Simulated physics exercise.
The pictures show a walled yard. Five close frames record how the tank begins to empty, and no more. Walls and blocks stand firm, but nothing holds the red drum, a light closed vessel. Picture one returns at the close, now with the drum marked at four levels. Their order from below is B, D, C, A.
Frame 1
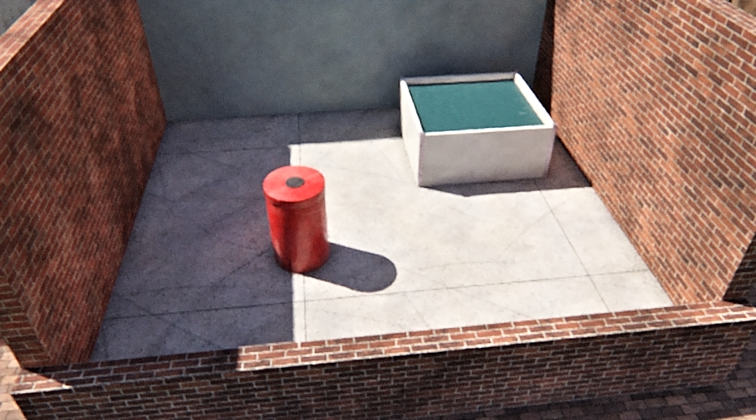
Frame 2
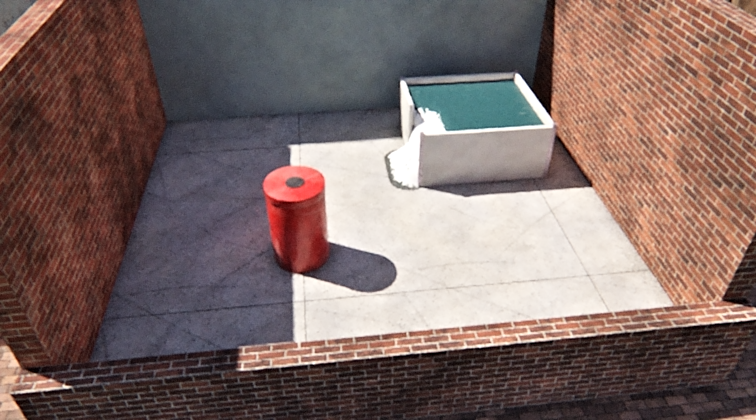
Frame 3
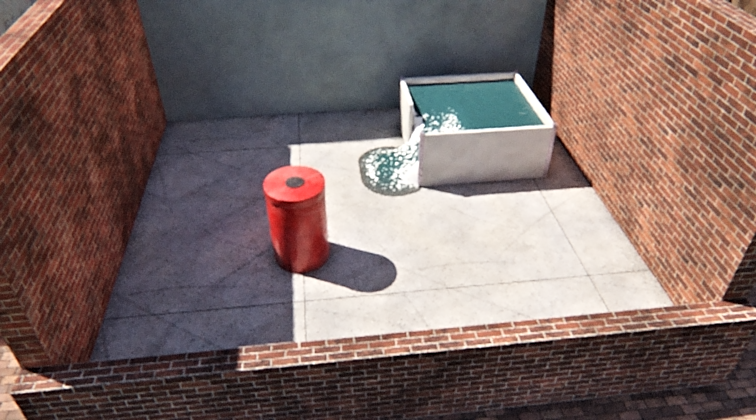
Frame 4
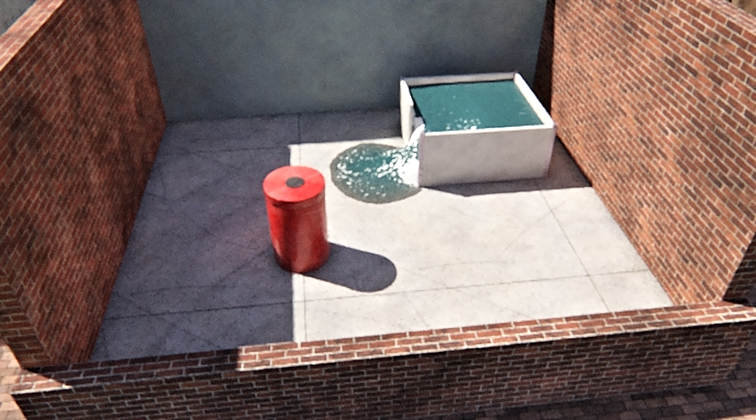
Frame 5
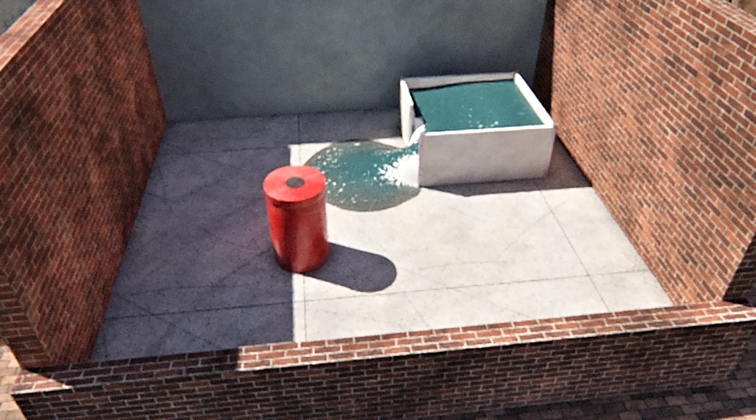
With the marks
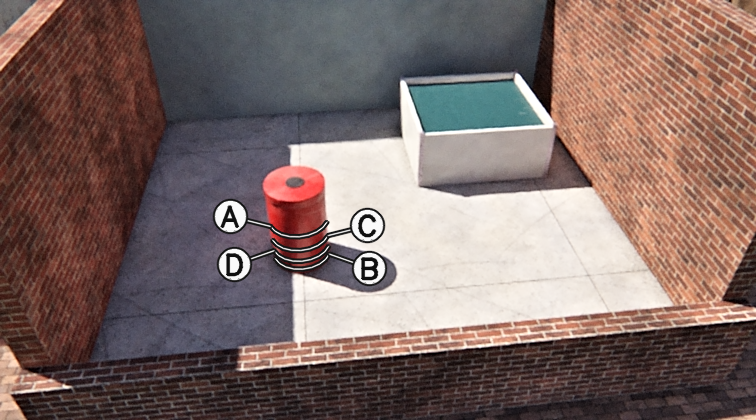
At first, a red drum stands in a brick-walled yard near a white tank full of green water. Water then pours from the tank's left side onto the pale ground, and the foamy puddle spreads leftward toward the drum, which stays still.
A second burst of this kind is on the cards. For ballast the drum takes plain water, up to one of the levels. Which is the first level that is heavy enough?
The answer is line D.
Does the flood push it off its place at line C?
No, that is safe.
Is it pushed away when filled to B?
Yes.
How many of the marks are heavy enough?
Three of the four.
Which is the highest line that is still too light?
Here it is line B.
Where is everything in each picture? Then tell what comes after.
Lid of the red drum at (294, 182); tank full, its middle at (472, 106).
Water covers 1 % of the ground and is seen nearest the drum at (406, 184).
Water covers 3 % of the ground and is seen nearest the drum at (386, 188).
Water covers 5 % of the ground and is seen nearest the drum at (350, 192).
Lid of the red drum at (294, 182); water covers 7 % of the ground and is seen nearest the drum at (352, 204).
On the marked copy, A at (299, 236); B at (302, 269); C at (300, 250); D at (301, 261); from the bottom up B, D, C, A.
Choosing A, it does not move.
Choosing B, it is pushed about its own width away.
Choosing C, it does not move.
Choosing D, it does not move.
